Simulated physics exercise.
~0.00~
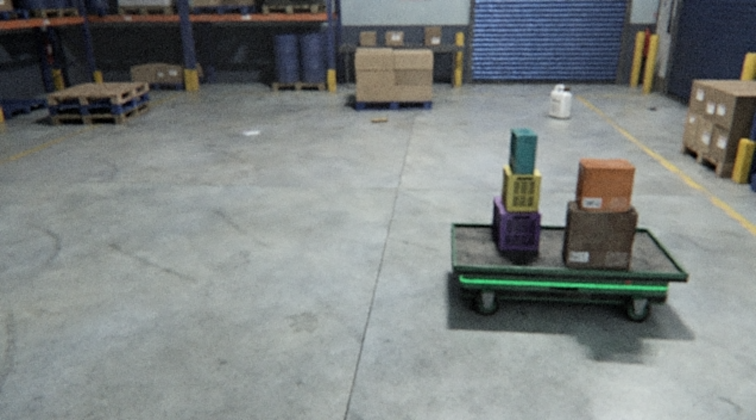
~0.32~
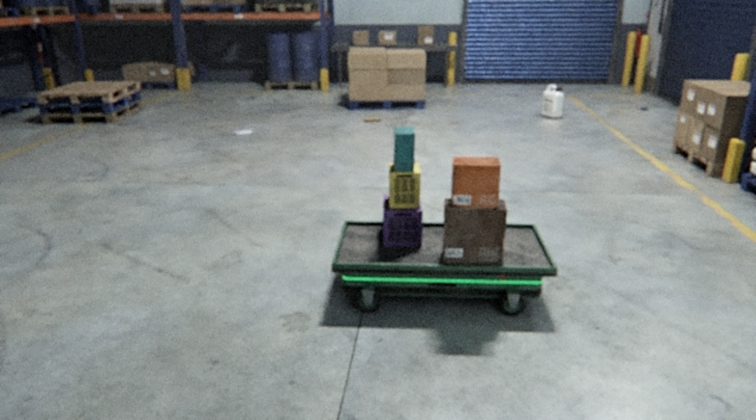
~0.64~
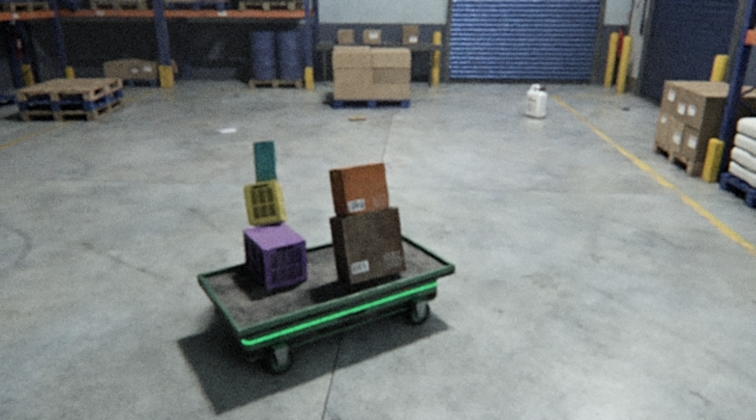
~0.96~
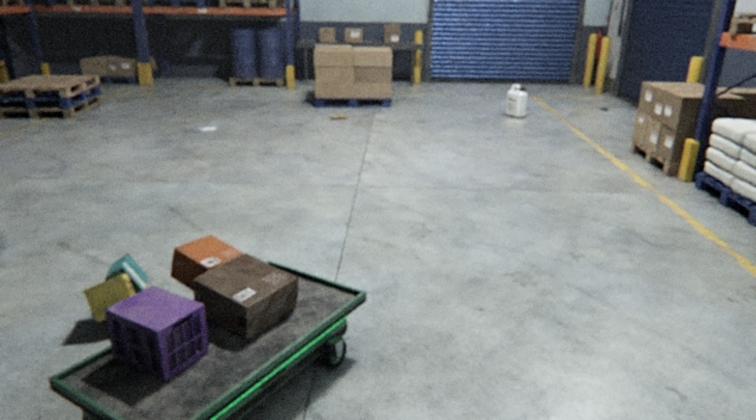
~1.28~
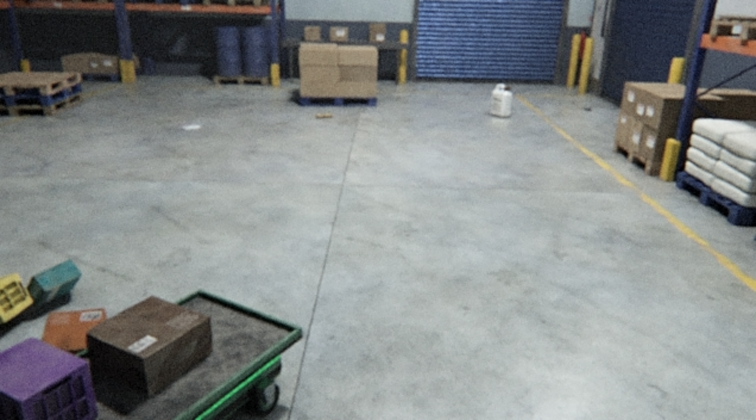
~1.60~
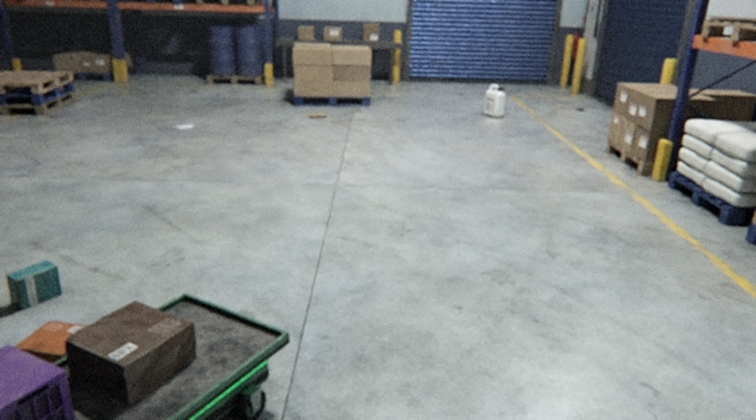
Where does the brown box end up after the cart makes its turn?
It stays on the cart, tipped over on its side on the deck.
The clip opens on a low green-edged cart in a warehouse, carrying a turquoise box and a yellow crate stacked on a purple crate, beside an orange box on a brown one. The cart rolls left across the concrete floor, with both stacks upright. As it swings around toward the viewer, the upper items and the brown box lean. The yellow crate and turquoise box drop off the deck, and the orange box and brown box tip onto their sides. Finally the cart sits at the lower left, the orange and turquoise boxes on the floor, the brown box and purple crate still aboard.
